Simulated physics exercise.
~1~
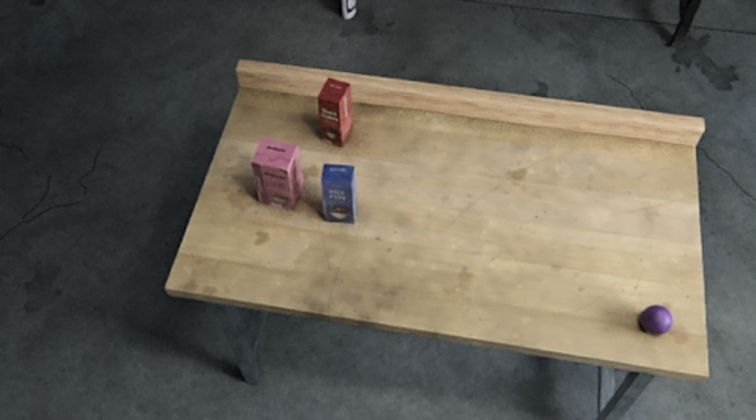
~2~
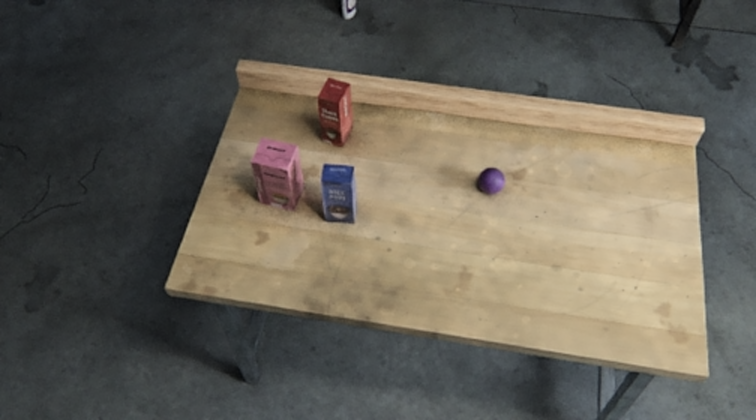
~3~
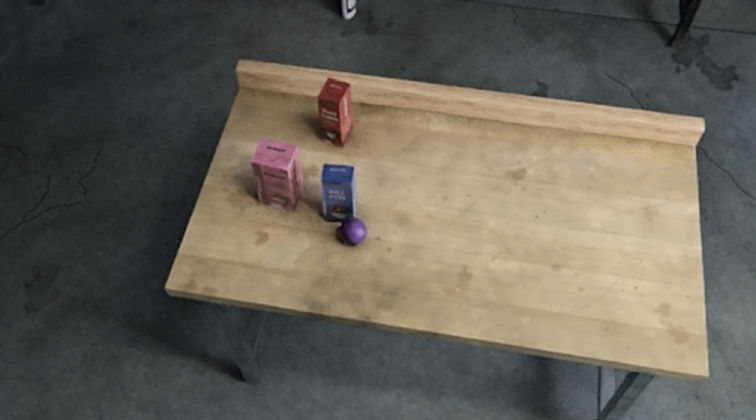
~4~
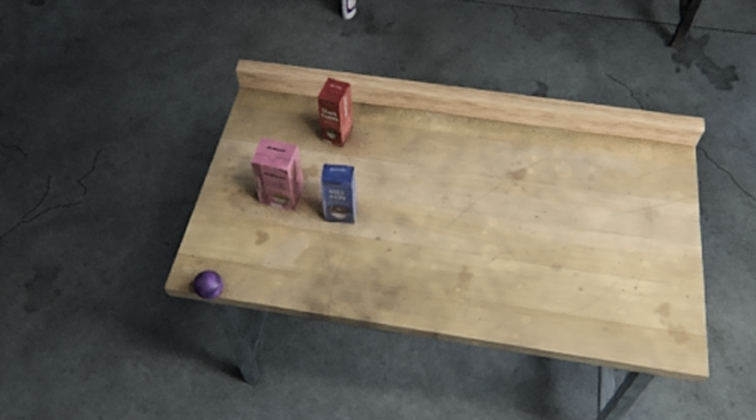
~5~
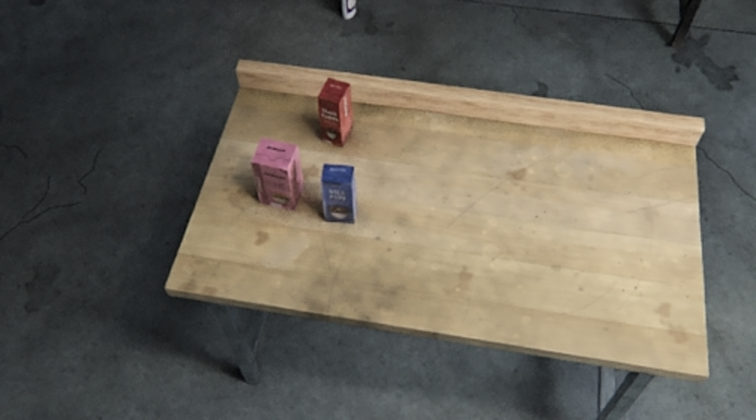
A purple ball rolls across a wooden table, seen from above at an angle, with a raised wooden strip along its far edge and a dark, cracked floor around it. Three upright cartons stand on the left half, a red one toward the back, a pink one at left and a blue one beside it. The ball starts near the right front corner and travels left and away toward the strip. It then heads left and back toward the viewer, passing close in front of the blue carton. It reaches the left front corner and is gone from view, leaving all three cartons standing in place.
